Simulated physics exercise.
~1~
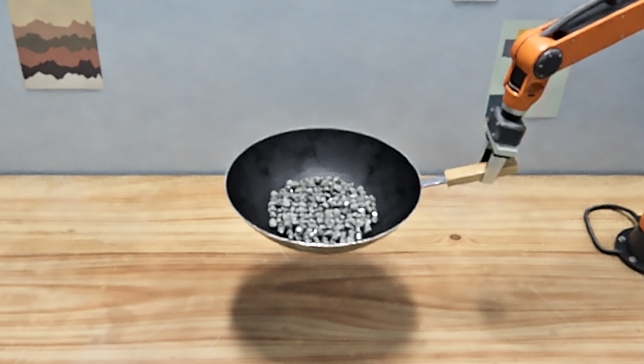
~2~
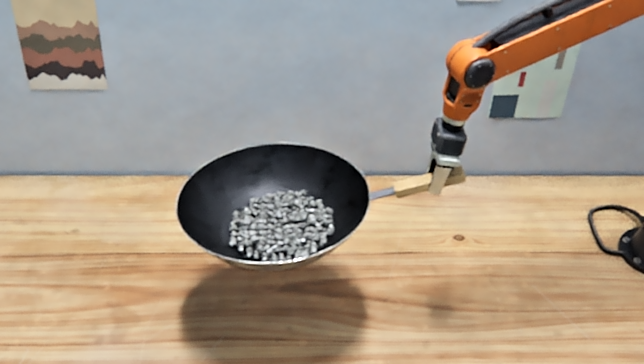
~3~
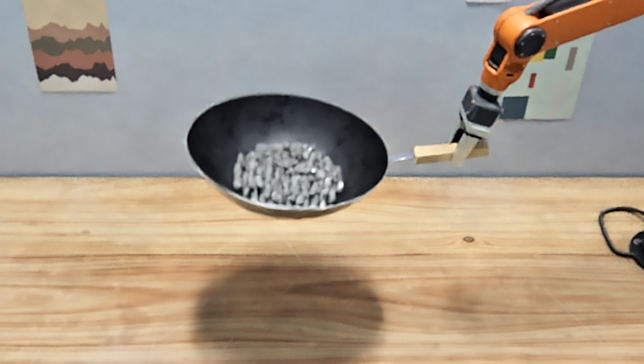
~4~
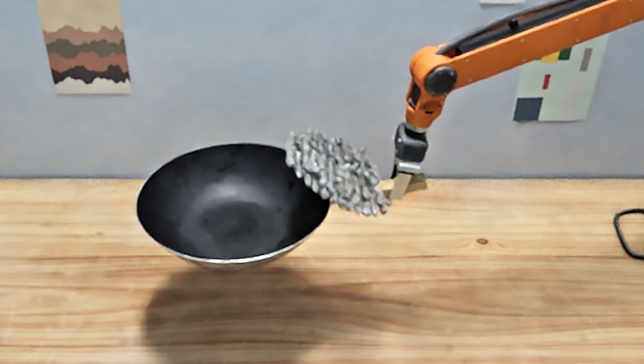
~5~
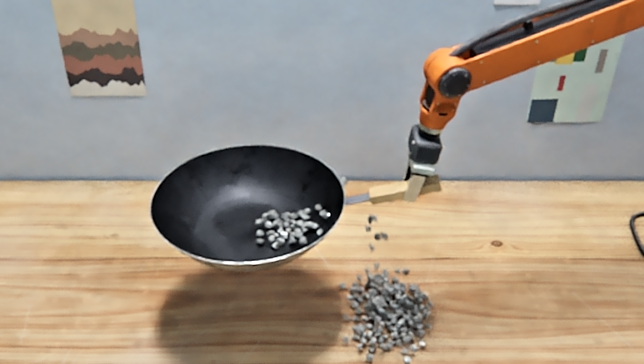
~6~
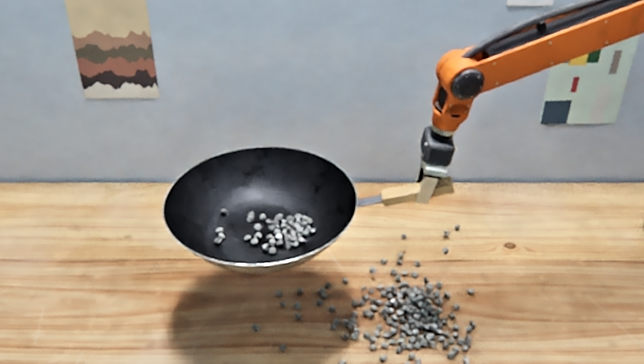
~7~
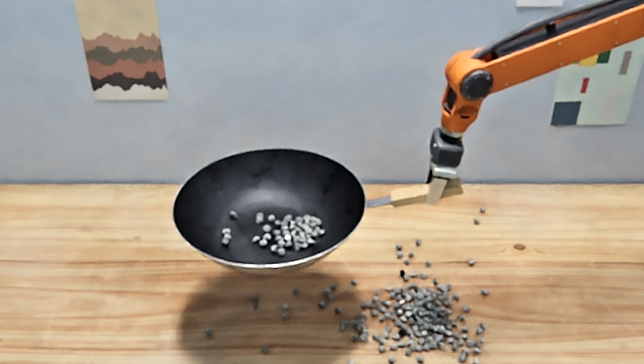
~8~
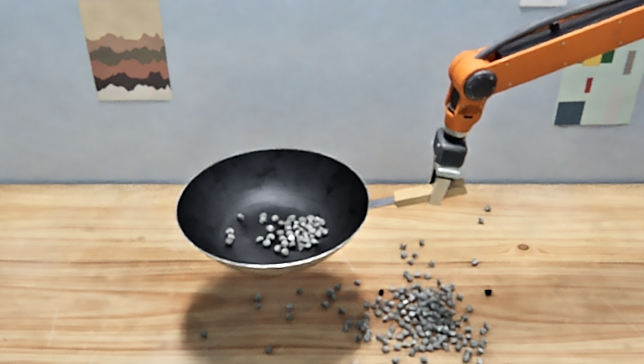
An orange robot arm on the right grips the wooden handle of a black wok heaped with small grey pebbles, seen from slightly above over a wooden table against a pale grey wall with abstract prints. The arm first moves the wok left, then lifts it, tilting it a little. As the wok drops and swings left, the pebbles fly out together over its right rim toward the gripper. Most fall onto the table and scatter in a loose pile. The wok ends level and still, holding a small remainder, with most pebbles spread below the handle.
